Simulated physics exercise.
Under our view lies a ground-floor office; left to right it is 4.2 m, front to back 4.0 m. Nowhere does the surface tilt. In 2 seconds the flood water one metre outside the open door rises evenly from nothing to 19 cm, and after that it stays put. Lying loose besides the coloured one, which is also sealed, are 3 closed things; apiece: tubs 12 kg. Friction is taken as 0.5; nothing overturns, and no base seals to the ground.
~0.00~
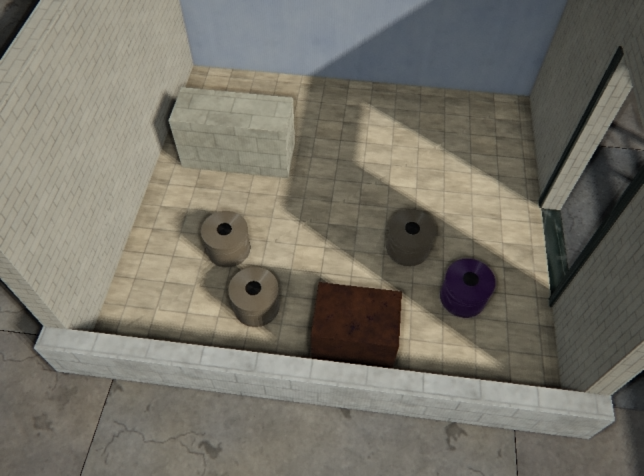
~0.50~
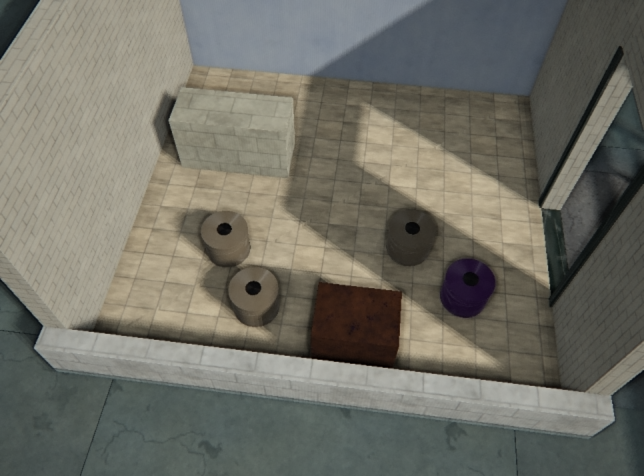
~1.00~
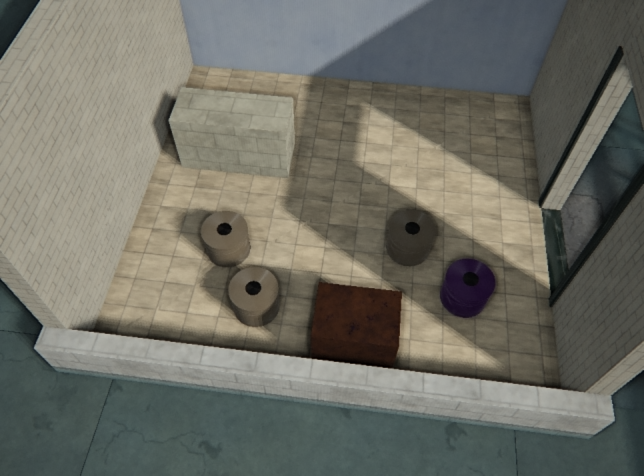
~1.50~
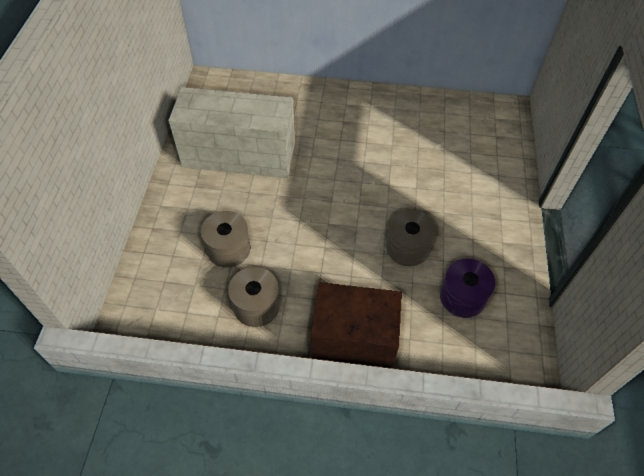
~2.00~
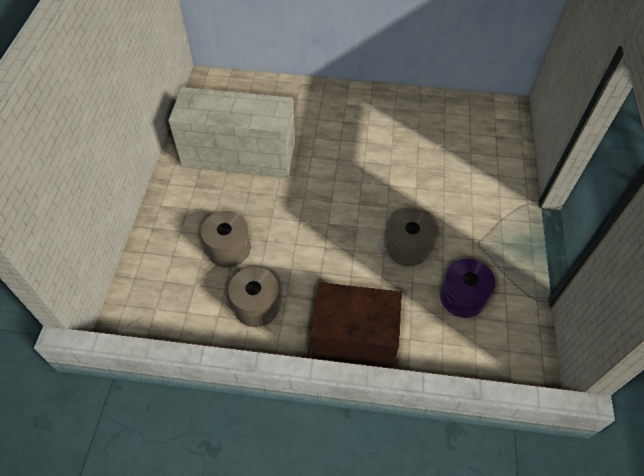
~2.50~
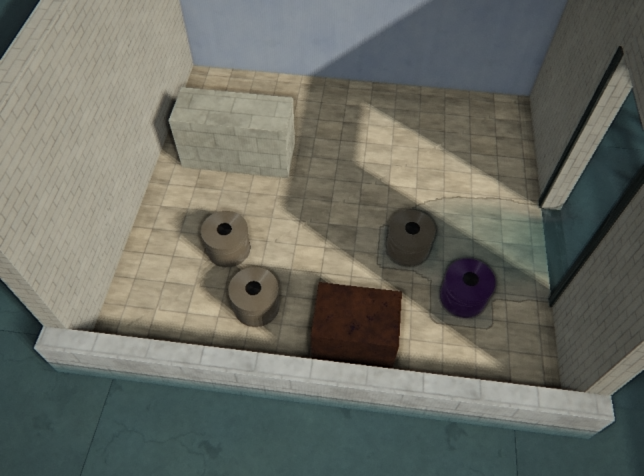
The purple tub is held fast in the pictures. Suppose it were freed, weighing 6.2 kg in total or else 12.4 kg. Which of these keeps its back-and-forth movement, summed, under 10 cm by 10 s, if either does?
Neither choice.
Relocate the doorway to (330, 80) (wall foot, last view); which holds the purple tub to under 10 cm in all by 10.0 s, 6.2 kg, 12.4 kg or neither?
Answer: No option succeeds.
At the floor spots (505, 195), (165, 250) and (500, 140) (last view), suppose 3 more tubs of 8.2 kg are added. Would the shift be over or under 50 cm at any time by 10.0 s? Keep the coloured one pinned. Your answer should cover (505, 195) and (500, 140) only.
Below the mark, then below the mark.
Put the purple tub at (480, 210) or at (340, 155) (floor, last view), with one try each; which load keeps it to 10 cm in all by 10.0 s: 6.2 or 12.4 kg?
Neither mass does it, then neither mass does it.
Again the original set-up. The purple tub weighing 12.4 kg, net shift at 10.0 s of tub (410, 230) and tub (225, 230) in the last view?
In turn: 250 cm, 60 cm.
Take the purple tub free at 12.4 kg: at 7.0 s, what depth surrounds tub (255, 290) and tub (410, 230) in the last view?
Close to 5 and 7 centimetres.
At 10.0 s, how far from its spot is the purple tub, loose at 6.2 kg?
Roughly 30 cm.
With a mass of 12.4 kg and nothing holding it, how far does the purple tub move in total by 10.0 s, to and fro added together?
Close to 60 cm, all told.
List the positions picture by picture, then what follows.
In the first picture, the purple tub at (471, 279), on the bottom; 0.0 m2 under water; 0 of 4 have shifted.
In the second picture, the purple tub at (471, 279) rests on the ground; water covers 0.0 m2; 0 of 4 have shifted.
In the third picture, the purple tub at (471, 279) rests on the ground; 0.0 m2 under water; 0 of 4 have shifted.
In the fourth picture, the purple tub at (471, 279), on the bottom; water covers 0.0 m2; 0 of 4 have shifted.
In the fifth picture, the purple tub at (471, 279) rests on the ground; 0.5 m2 under water; 0 of 4 have shifted.
In the sixth picture, the purple tub at (471, 279), on the bottom; 1.4 m2 under water; 0 of 4 have shifted.
After 3.5 s the purple tub would be 61 cm from its start with 6.2 kg and 24 cm from its start with 12.4 kg; 4 cm of water round it then.
After 4.5 s the purple tub would be 87 cm from its start with 6.2 kg and 46 cm from its start with 12.4 kg; 4 cm of water round it then.
After 7.0 s the purple tub would be 79 cm from its start with 6.2 kg and 47 cm from its start with 12.4 kg; 6 cm of water round it then.
After 10.0 s the purple tub would be 30 cm from its start with 6.2 kg and 55 cm from its start with 12.4 kg; 7 cm of water round it then.
